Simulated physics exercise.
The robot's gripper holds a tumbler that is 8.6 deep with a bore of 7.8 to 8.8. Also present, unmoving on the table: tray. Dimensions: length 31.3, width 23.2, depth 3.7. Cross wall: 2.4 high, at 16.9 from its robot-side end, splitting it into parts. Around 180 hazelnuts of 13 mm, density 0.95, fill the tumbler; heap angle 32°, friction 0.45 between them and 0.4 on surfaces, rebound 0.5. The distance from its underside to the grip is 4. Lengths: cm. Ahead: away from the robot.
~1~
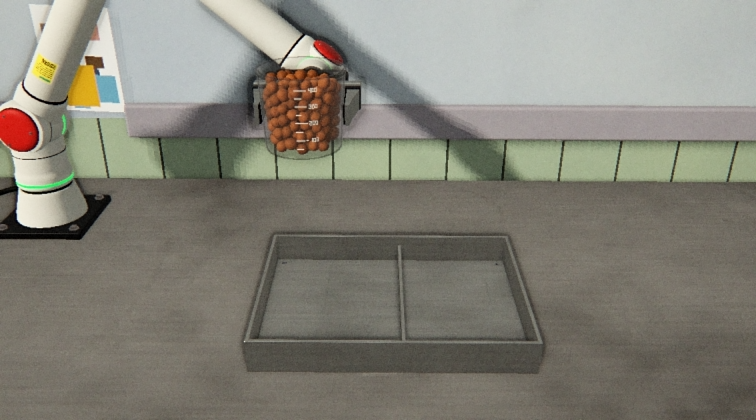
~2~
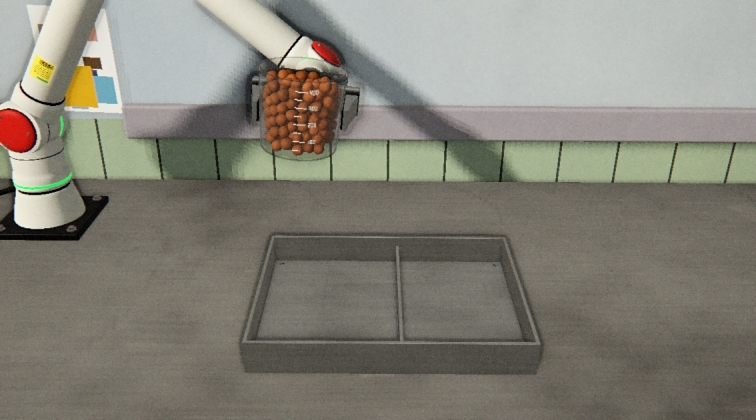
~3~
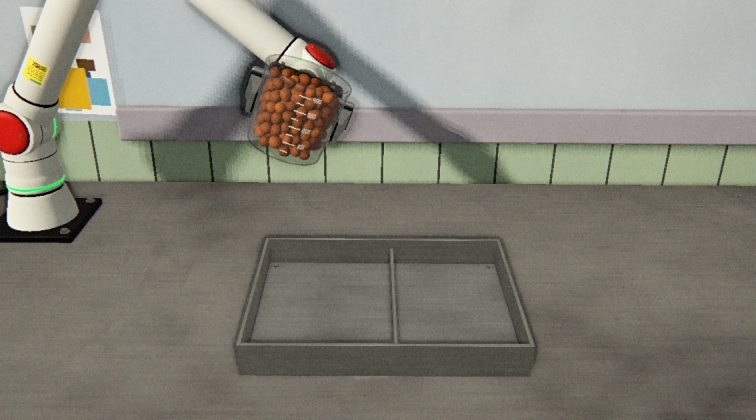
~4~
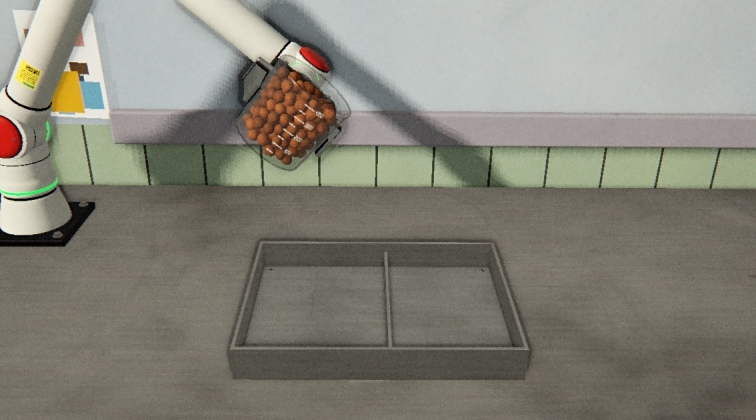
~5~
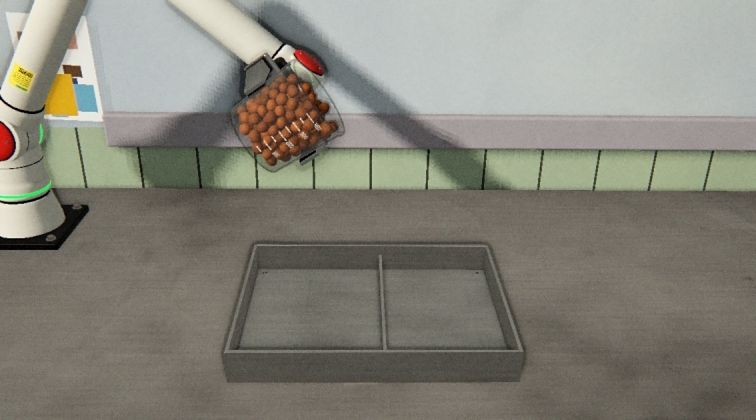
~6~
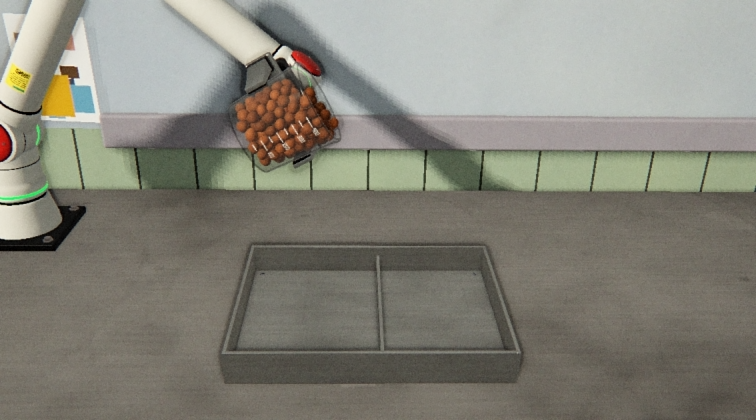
A robot arm holds a clear tumbler full of brown hazelnuts above a gray table and steadily tilts it well over from upright, while an empty divided tray sits below and the nuts stay inside the tumbler.
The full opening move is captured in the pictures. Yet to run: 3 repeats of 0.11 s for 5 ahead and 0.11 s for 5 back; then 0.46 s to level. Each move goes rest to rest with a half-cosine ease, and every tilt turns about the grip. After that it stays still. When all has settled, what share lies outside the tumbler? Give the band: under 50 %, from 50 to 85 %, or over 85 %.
The share falls between 50 and 85 %.
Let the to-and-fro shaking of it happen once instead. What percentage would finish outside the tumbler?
Roughly 40 percent.
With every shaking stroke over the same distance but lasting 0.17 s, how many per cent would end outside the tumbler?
35 %.
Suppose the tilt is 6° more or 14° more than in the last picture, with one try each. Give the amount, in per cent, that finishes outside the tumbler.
75 and 90 %.
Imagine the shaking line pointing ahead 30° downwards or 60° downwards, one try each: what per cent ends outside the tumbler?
Estimates, in order: 35 % then 25 %.
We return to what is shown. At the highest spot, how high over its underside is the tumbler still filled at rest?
Height at rest: About 6.0 centimetres.
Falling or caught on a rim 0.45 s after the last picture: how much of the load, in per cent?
About 15 per cent.
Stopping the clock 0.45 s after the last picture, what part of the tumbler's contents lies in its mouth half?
My estimate is near 60 per cent.
Then, 0.45 s on, tilted 61° forward, highest piece 28 above the table; 90 in the tumbler, 55 in the far-side part, 9 in the robot-side part, 1 on the table or floor, 28 in flight or on a rim.
Then, 0.90 s on, tilted 29° forward, highest piece 27 above the table; 84 in the far-side part, 59 in the tumbler, 31 in the robot-side part, 7 on the table or floor, 2 in flight or on a rim.
Then, 1.32 s on, level, highest piece 28 above the table; 86 in the far-side part, 59 in the tumbler, 31 in the robot-side part, 7 on the table or floor.
Then, 2.37 s on, level, highest piece 28 above the table; 86 in the far-side part, 59 in the tumbler, 31 in the robot-side part, 7 on the table or floor.
In the end, 86 in the far-side part, 59 in the tumbler, 31 in the robot-side part, 7 on the table or floor. That is 68 % outside the tumbler.
